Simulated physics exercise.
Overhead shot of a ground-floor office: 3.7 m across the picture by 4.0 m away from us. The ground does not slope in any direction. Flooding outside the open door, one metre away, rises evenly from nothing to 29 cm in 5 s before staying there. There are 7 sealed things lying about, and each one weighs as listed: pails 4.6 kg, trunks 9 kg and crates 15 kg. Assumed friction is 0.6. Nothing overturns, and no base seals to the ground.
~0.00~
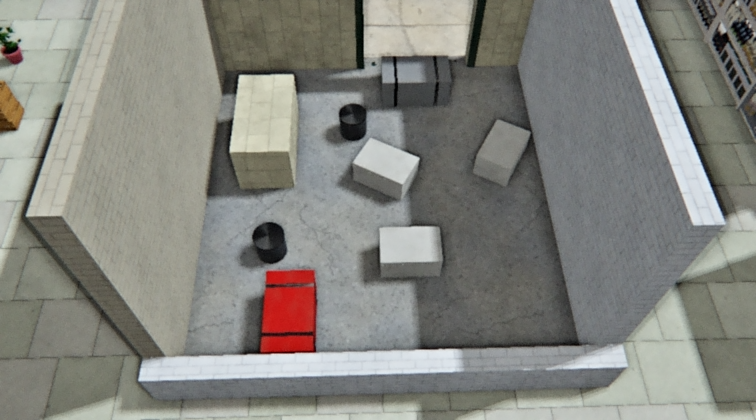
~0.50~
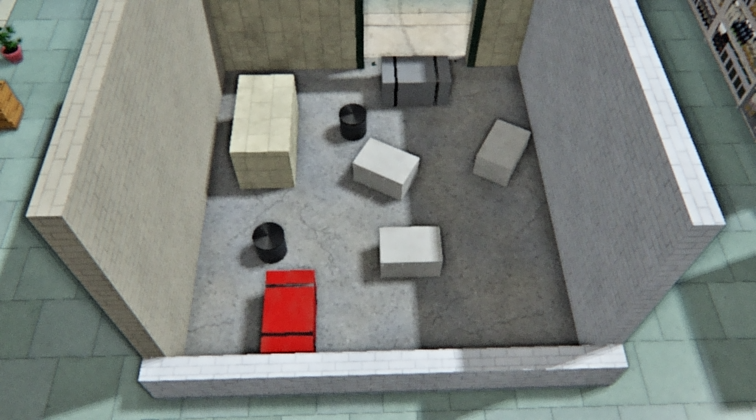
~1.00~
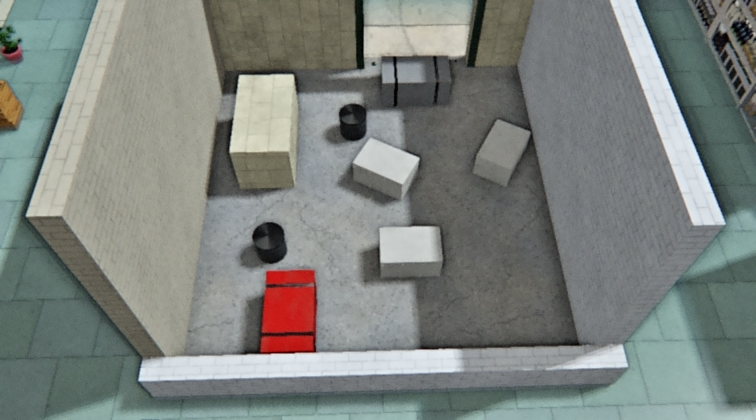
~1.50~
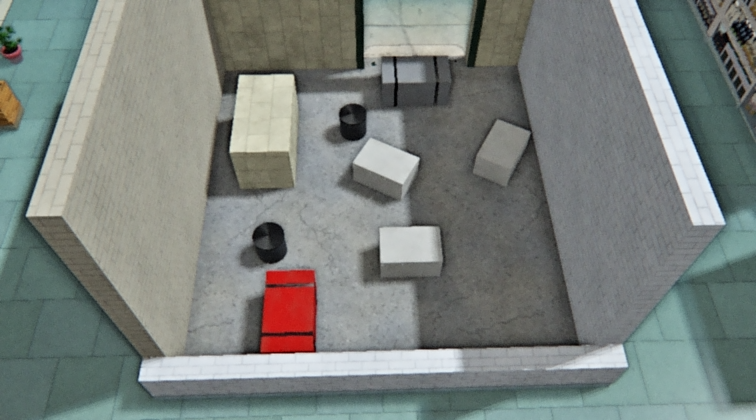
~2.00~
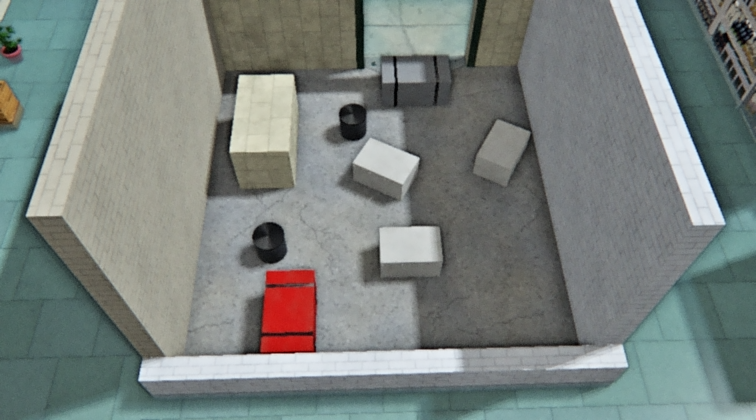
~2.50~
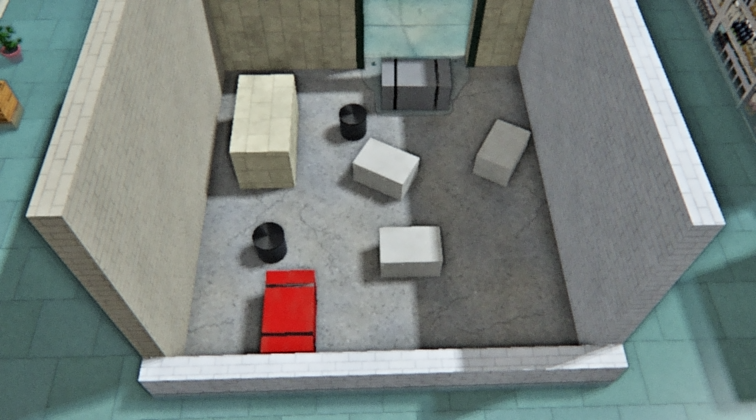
A pale, roofless room with blocks, dark drums and a red trunk sat on paving that turned blue-green as water spread around it and reached the open doorway, while everything inside stayed practically still.
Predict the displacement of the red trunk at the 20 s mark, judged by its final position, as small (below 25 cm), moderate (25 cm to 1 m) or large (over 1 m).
Large.
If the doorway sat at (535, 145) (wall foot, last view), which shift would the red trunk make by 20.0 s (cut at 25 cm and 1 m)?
Outcome: The red trunk moves far off.
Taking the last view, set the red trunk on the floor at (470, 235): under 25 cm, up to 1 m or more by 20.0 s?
Outcome - it ends up well away.
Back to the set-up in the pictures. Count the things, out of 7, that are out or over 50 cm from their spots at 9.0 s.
7 of them.
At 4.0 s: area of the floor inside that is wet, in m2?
That flooded area is roughly 4.0 m2.
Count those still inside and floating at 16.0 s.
At that time the total is 7.
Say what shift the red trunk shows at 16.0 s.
It is about 140 cm out of place by then.
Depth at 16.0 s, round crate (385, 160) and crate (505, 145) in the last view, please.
Some 20 cm at the first, some 28 cm at the second.
After 4.0 s the red trunk is near (288, 309), 0.0 m from its start, aground; 1 afloat.
After 9.0 s the red trunk is near (235, 251), 0.7 m from its start, afloat; 7 afloat.
After 16.0 s the red trunk is near (218, 184), 1.5 m from its start, afloat; 7 afloat.
After 20.0 s the red trunk is near (217, 182), 1.5 m from its start, afloat; 7 afloat.
